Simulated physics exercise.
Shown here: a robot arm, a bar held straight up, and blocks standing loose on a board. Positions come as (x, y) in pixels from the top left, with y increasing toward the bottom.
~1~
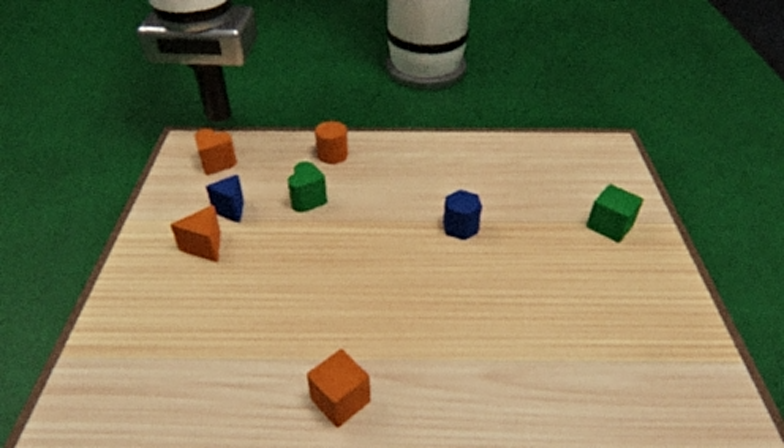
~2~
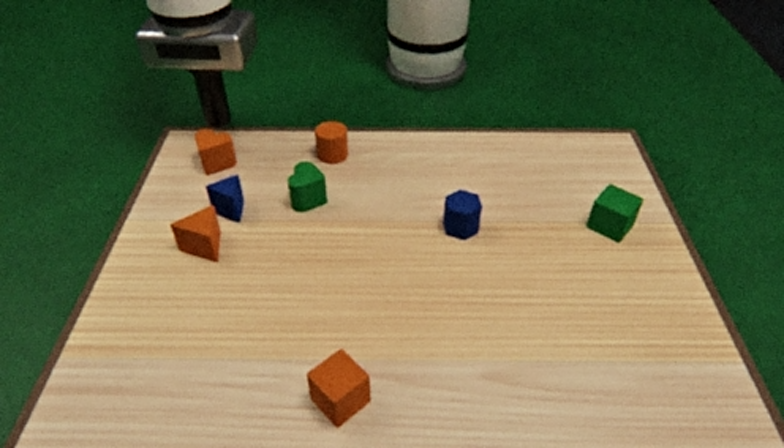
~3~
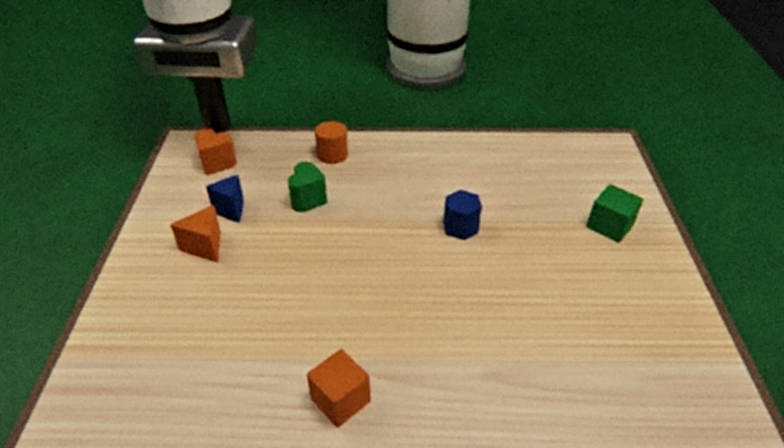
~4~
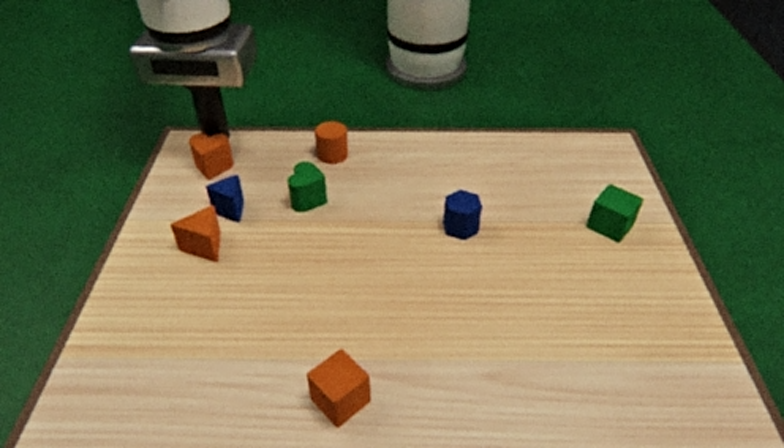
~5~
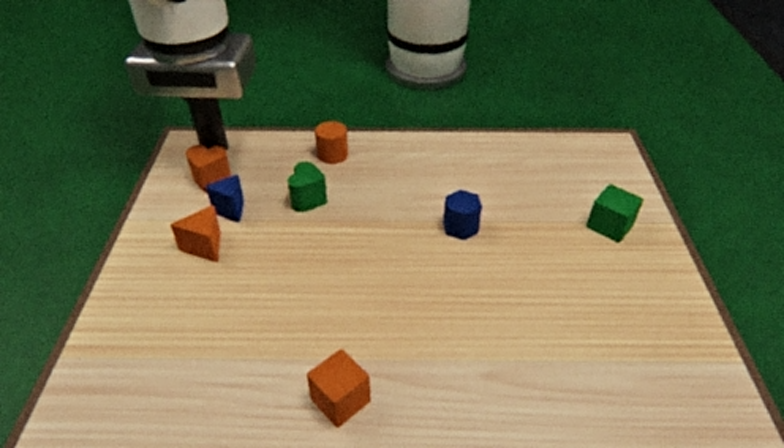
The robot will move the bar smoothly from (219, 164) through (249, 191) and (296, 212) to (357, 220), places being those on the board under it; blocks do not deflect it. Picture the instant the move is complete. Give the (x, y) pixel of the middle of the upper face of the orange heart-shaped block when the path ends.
I expect it at (207, 169).
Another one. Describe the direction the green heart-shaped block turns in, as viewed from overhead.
It ends up turned anticlockwise.
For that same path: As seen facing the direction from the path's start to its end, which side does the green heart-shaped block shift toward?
Moves left.
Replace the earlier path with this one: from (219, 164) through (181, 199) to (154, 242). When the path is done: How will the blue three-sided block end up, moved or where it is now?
It keeps its position.
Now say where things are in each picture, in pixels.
The first frame shows lower end of the bar (219, 116), tops of blocks, orange three-sided block (198, 221), orange heart-shaped block (211, 138), blue three-sided block (225, 185), green heart-shaped block (305, 174).
The second frame shows bar (219, 121), blocks as before.
The third frame shows bar (218, 128), blocks as before.
The fourth frame shows bar (217, 137), orange heart-shaped block (207, 142).
The fifth frame shows bar (215, 148), orange three-sided block (198, 221), orange heart-shaped block (204, 154), blue three-sided block (225, 185), green heart-shaped block (305, 174).
The first path, step by step. One third of the way, bar (246, 176); orange heart-shaped block (207, 169), turned 50° clockwise.
Two thirds of the way, bar (294, 196); orange heart-shaped block (207, 169), turned 50° clockwise; blue three-sided block (229, 188), turned 40° clockwise; green heart-shaped block (318, 174), turned 45° anticlockwise.
At the end, bar (356, 205); orange three-sided block not moved; orange heart-shaped block (207, 169), turned 50° clockwise; blue three-sided block (229, 188), turned 40° clockwise; green heart-shaped block (337, 174), turned 105° anticlockwise.
